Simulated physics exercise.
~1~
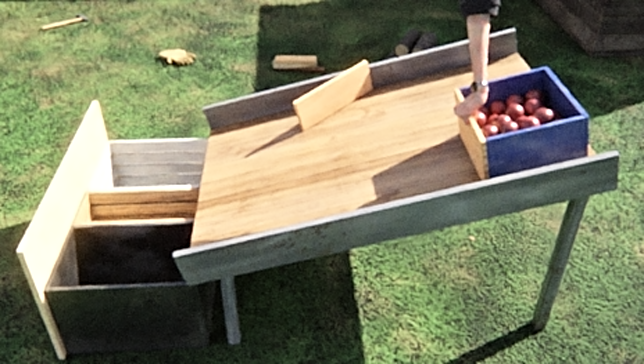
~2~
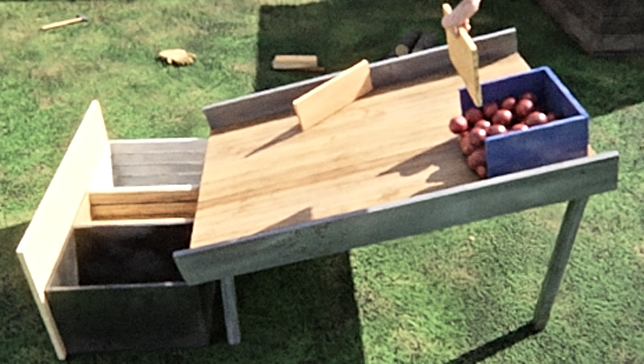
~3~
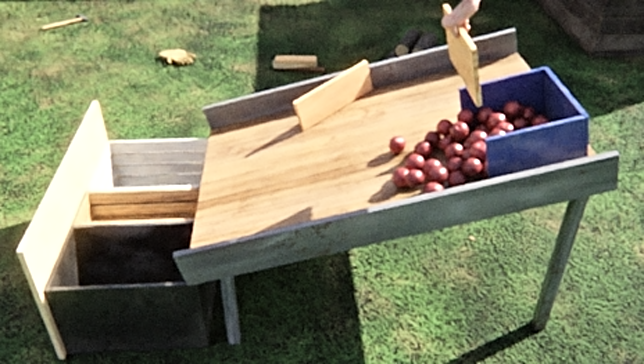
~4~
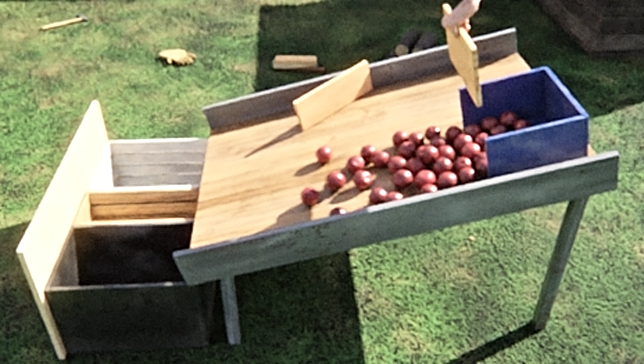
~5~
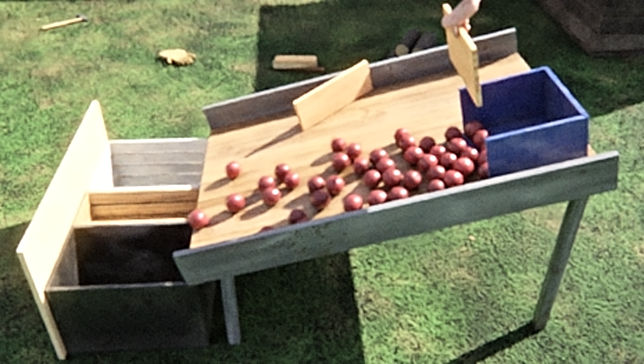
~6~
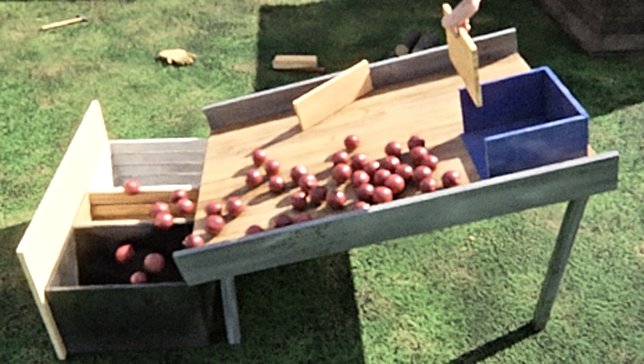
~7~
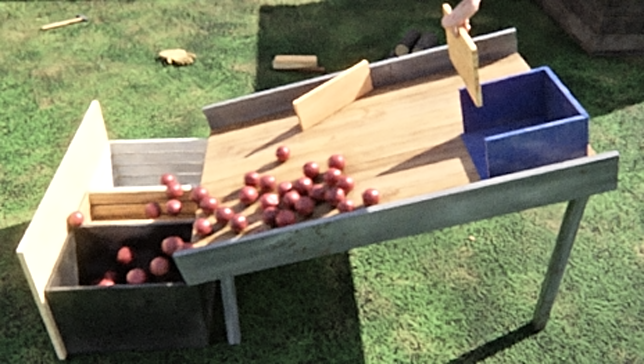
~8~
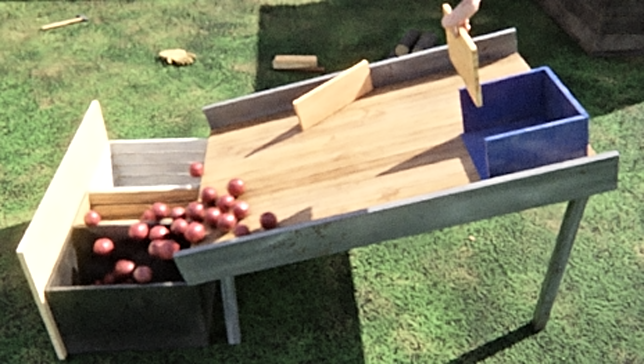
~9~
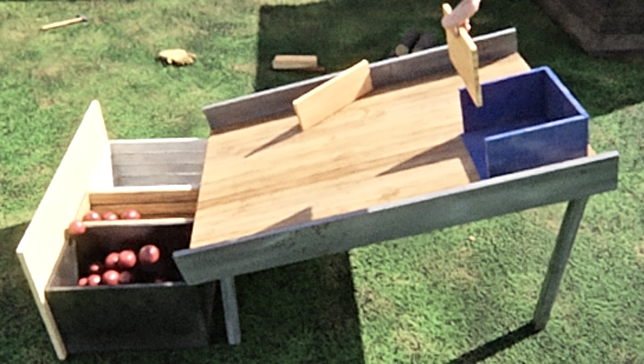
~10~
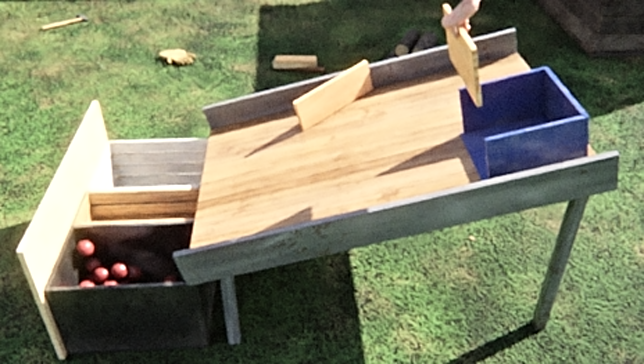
Red apples rolling from a blue pen as a hand lifts its gate, crossing a sloping table and dropping mostly into a black tub.
